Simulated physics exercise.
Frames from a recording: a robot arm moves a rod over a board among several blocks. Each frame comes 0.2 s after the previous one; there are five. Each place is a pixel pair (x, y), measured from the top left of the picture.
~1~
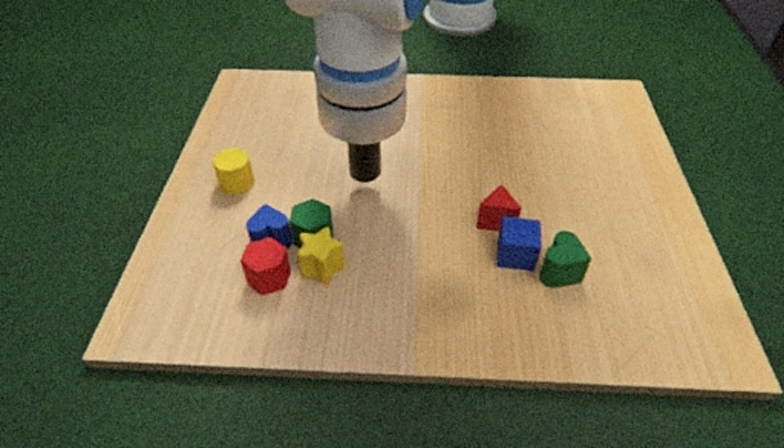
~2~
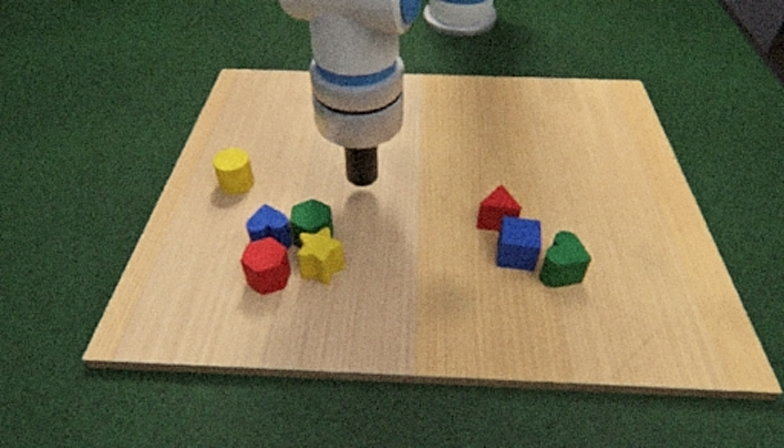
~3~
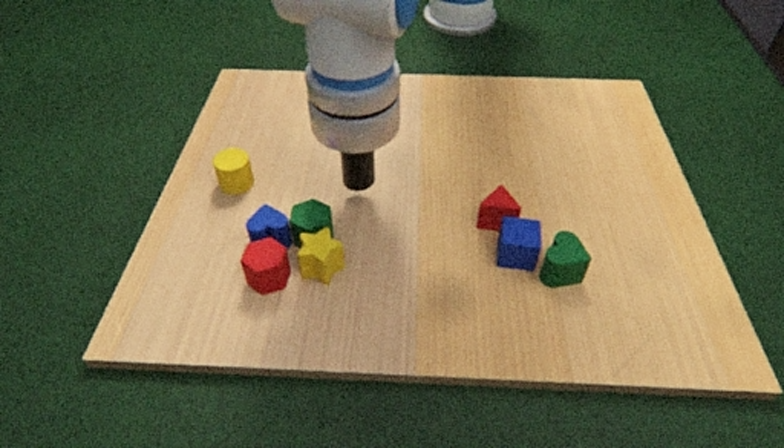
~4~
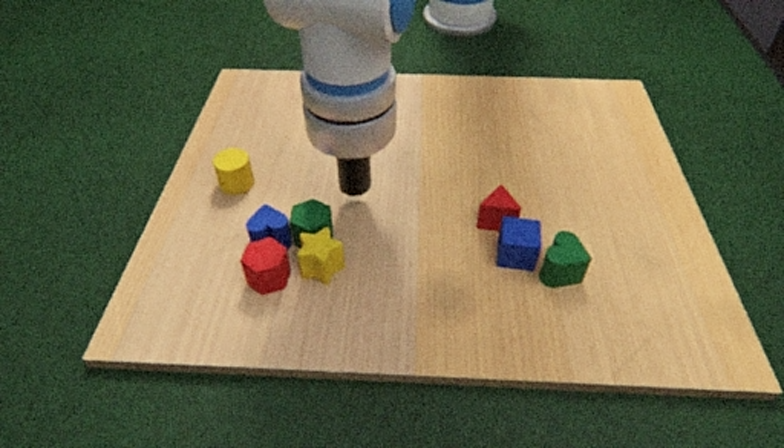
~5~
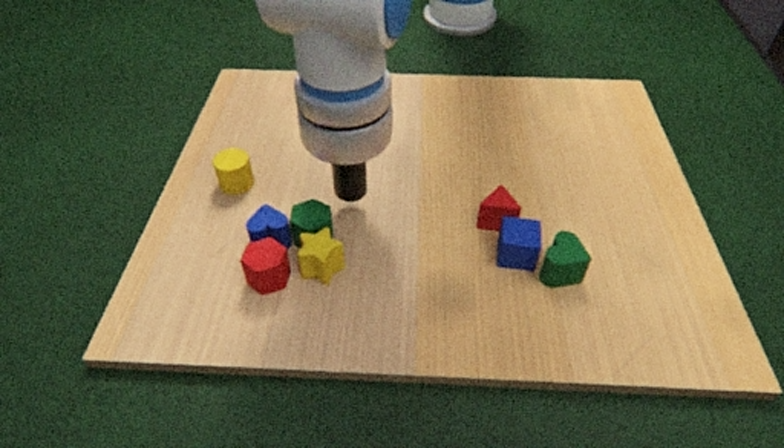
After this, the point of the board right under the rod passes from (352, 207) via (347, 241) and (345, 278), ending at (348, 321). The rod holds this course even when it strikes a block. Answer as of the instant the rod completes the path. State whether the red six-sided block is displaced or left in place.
Still in place.
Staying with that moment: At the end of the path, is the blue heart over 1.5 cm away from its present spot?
In short: No.
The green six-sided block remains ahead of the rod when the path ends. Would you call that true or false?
False - the claim does not hold.
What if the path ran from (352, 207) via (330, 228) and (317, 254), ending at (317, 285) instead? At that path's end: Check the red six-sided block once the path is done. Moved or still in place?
It does get moved.
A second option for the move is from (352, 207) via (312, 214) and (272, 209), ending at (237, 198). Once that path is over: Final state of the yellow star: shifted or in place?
It will remain on its spot.
What follows on the original path. One third of the way, rod at (345, 226); blue heart at (261, 218); green six-sided block at (304, 222), turned 25° clockwise; yellow star at (318, 247).
Two thirds of the way, rod at (344, 264); blue heart at (260, 218); green six-sided block at (303, 224), turned 35° clockwise; yellow star at (307, 263), turned 20° clockwise.
At the end, rod at (346, 306); red six-sided block in place; blue heart at (260, 218); green six-sided block at (303, 224), turned 35° clockwise; yellow star at (306, 268), turned 45° clockwise.
